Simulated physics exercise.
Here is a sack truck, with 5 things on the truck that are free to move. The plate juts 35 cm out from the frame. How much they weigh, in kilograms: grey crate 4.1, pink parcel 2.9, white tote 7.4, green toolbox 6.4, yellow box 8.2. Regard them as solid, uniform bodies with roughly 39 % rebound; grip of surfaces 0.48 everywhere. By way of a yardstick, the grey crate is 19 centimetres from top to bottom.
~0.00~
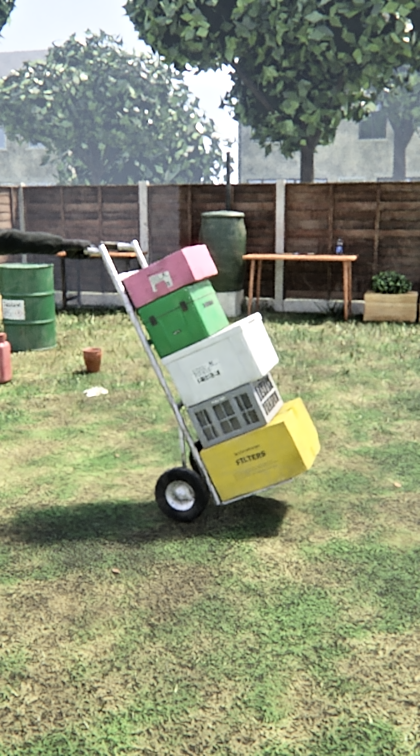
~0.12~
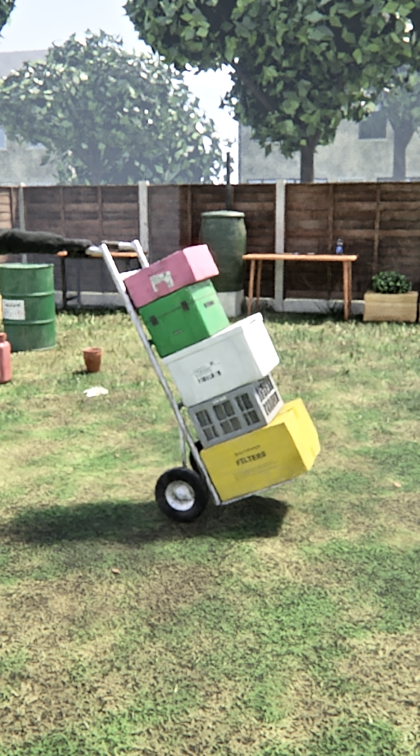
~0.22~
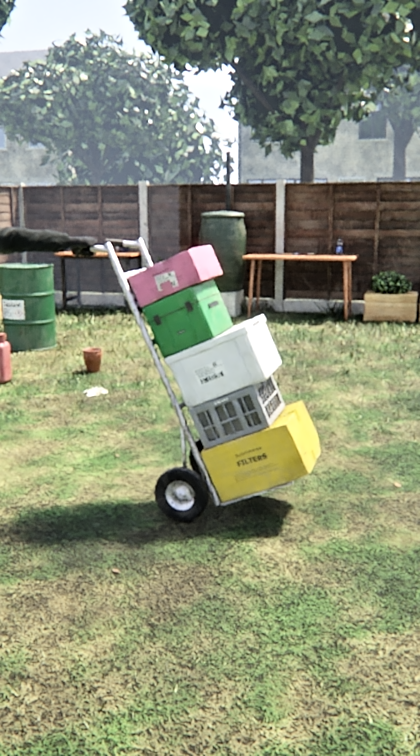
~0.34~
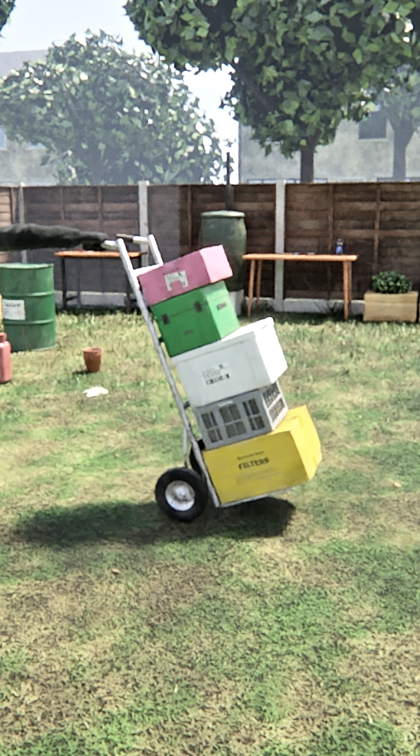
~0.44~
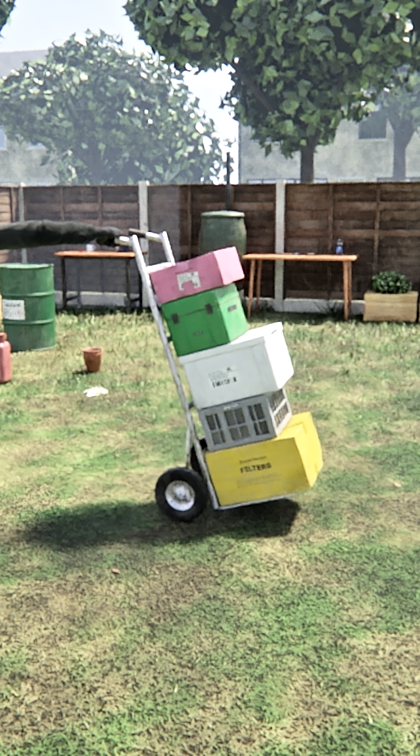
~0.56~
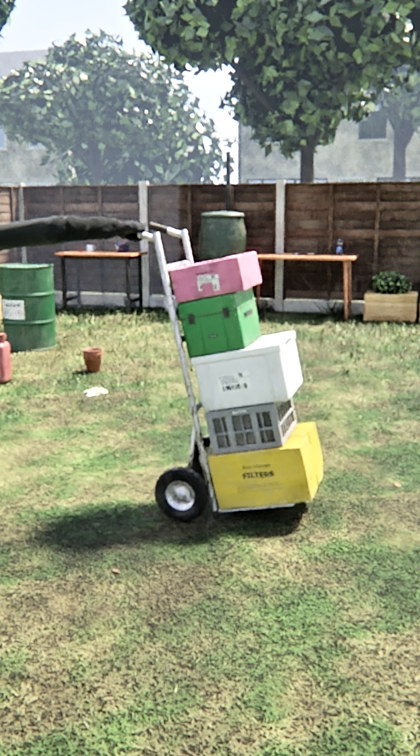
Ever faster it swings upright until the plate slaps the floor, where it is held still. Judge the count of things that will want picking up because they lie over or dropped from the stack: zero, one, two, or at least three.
The count is zero.
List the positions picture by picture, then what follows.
Leaning back 25°; grey crate (236, 407); pink parcel (171, 276), in the first picture.
Leaning back 25°; yellow box (263, 449); white tote (223, 361), in the second picture.
Leaning back 23°; green toolbox (189, 318); yellow box (263, 450), in the third picture.
Leaning back 21°; white tote (231, 363); green toolbox (197, 318), in the fourth picture.
Leaning back 17°; yellow box (267, 458); white tote (239, 366), in the fifth picture.
Leaning back 12°; grey crate (252, 419); pink parcel (217, 277), in the sixth picture.
By 0.86 s, truck upright; pink parcel rocked 4° off its seat near (274, 285); grey crate rocked 4° off its seat near (268, 432); green toolbox rocked 4° off its seat.
By 0.96 s, truck upright; pink parcel rocked 5° off its seat near (279, 285); grey crate rocked 5° off its seat near (270, 431); green toolbox rocked 5° off its seat.
By 1.26 s, truck upright.
When it is over (1.7 s), all 5 within 10 cm of the start. End places, in pixels of the last picture, grey crate near (263, 433), pink parcel near (260, 287).
